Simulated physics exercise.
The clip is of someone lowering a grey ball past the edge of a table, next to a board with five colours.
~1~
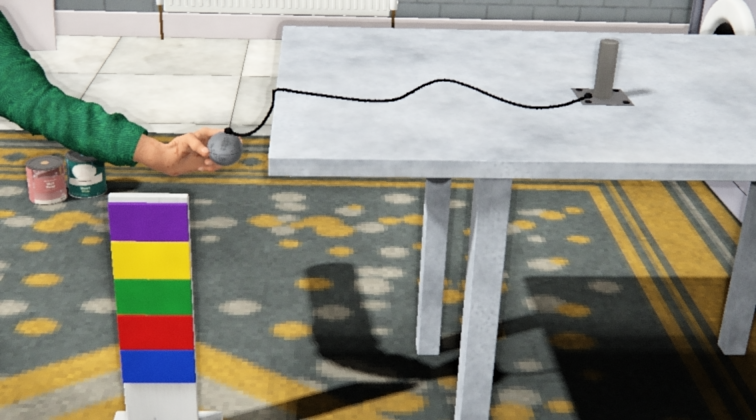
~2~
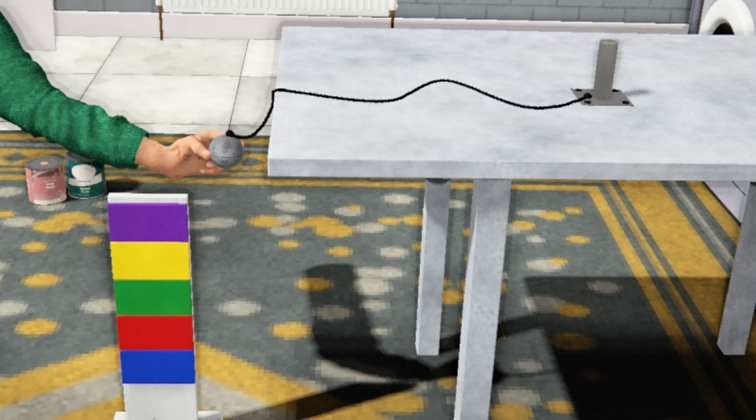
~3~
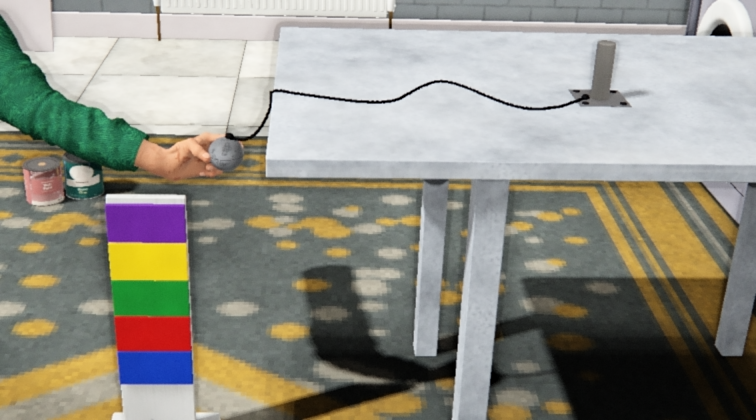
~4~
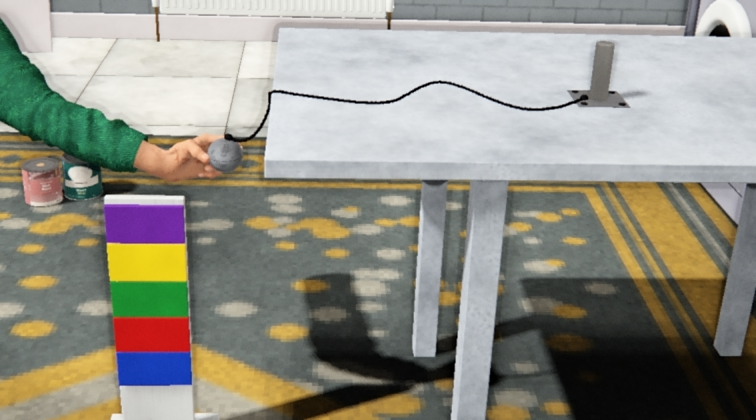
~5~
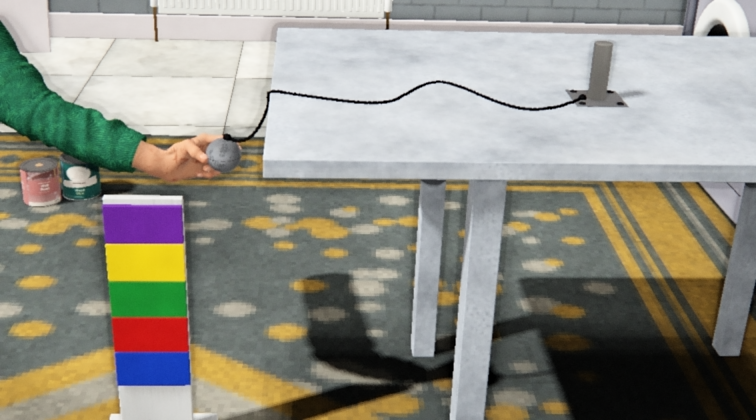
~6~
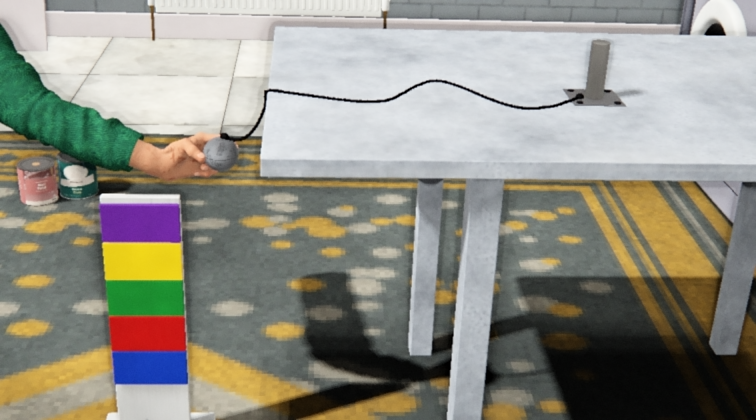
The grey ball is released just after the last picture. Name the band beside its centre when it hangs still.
Its middle rests at the yellow band.
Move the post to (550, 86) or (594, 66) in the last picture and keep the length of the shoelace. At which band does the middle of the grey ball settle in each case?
One after the other, green; purple.
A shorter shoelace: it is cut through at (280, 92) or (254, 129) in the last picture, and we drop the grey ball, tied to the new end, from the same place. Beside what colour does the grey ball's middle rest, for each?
Taking them in turn: No band; purple.
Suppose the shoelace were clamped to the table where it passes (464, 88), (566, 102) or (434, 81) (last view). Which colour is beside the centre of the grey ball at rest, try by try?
It would be purple; yellow; purple.
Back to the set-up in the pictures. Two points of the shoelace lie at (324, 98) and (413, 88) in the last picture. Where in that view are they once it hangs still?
They go to (267, 124) and to (352, 91).
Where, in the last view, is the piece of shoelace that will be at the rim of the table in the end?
At (352, 101), roughly.
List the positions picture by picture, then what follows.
In the first frame, grey ball (225, 149); purple (149, 223); yellow (151, 262); green (153, 298); red (156, 334); blue (158, 368).
In the second frame, grey ball (226, 151); shoelace through (564, 105) (491, 96) (429, 84) (375, 102) (290, 92).
In the third frame, grey ball (226, 154).
In the fourth frame, grey ball (225, 155); shoelace through (561, 107) (487, 98) (425, 85) (371, 103) (287, 93).
In the fifth frame, grey ball (224, 155).
In the sixth frame, grey ball (221, 154); shoelace through (557, 105) (483, 96) (421, 84) (367, 102) (282, 92).
A little later, ball near (232, 260); level with yellow.
Next, ball near (302, 256); level with yellow.
Later still, ball near (267, 263); level with yellow.
When it is over, ball near (263, 263); level with yellow. The yellow one.
